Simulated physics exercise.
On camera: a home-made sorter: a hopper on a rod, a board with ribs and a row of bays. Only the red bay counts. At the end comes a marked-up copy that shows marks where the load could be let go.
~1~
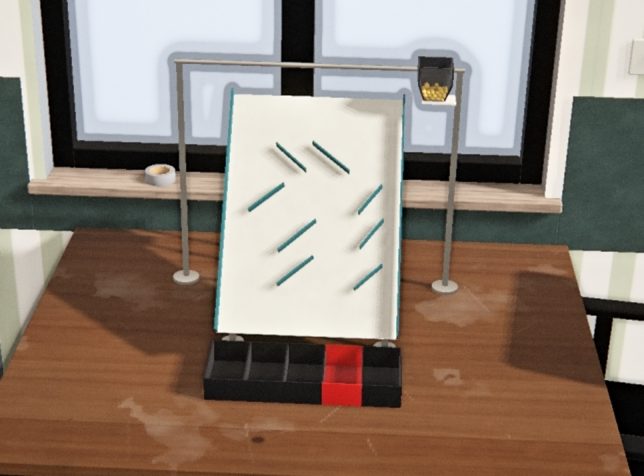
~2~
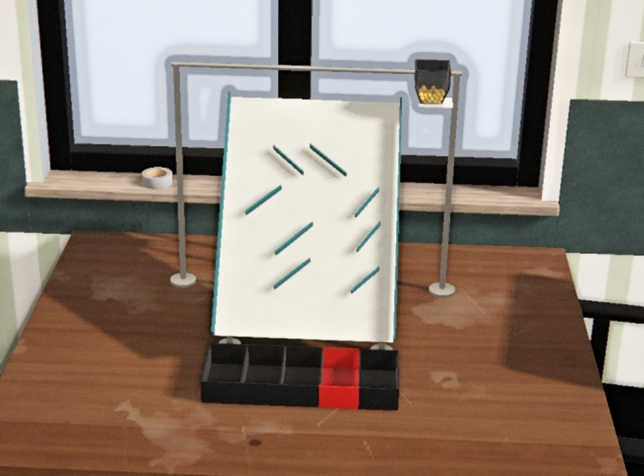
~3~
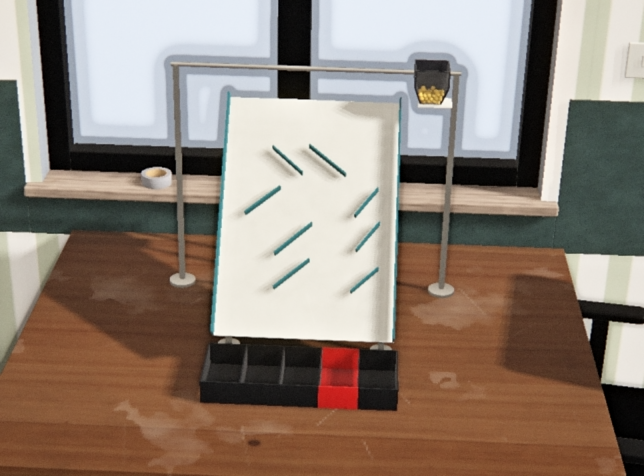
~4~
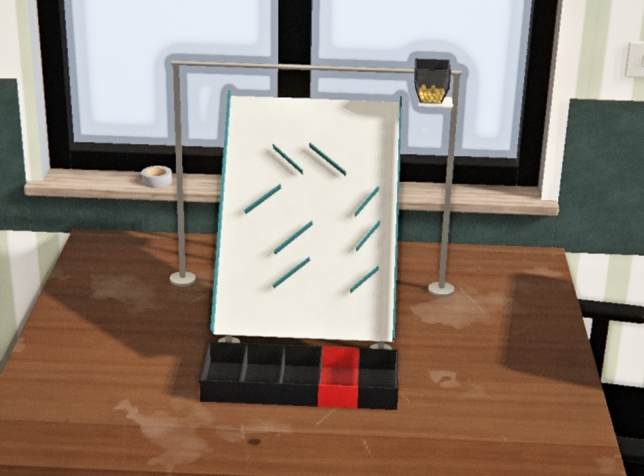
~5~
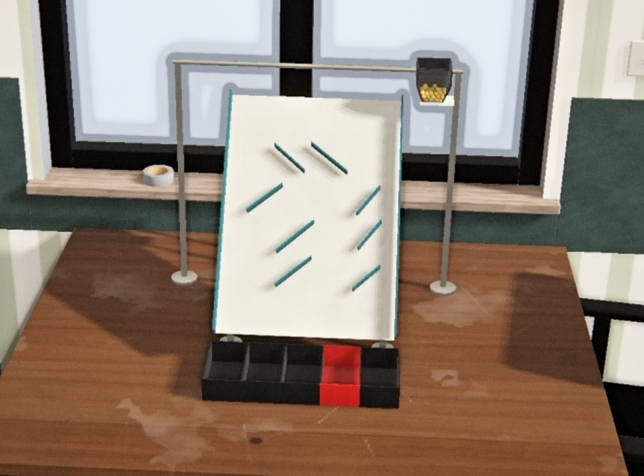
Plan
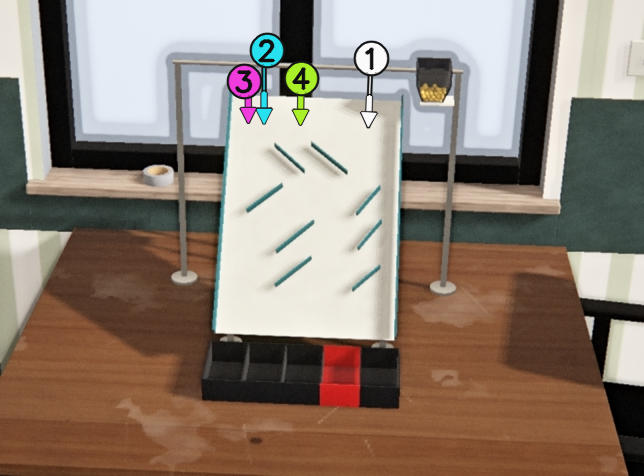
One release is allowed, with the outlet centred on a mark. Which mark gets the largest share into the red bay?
The answer is mark 4.
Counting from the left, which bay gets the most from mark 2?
It is the first one.
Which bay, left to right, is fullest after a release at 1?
The third.
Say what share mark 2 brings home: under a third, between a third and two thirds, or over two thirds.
It is under a third.
On the marked copy, mark 1 meets the board at (368, 121); mark 2 meets the board at (264, 118); mark 3 meets the board at (248, 117); mark 4 meets the board at (300, 119).
With 1, roughly a quarter in the red bay, the larger part in other bays.
With 2, about a tenth in the red bay, the larger part in other bays.
With 3, not one piece in the red bay, every piece in other bays.
With 4, roughly half in the red bay, roughly half in other bays.
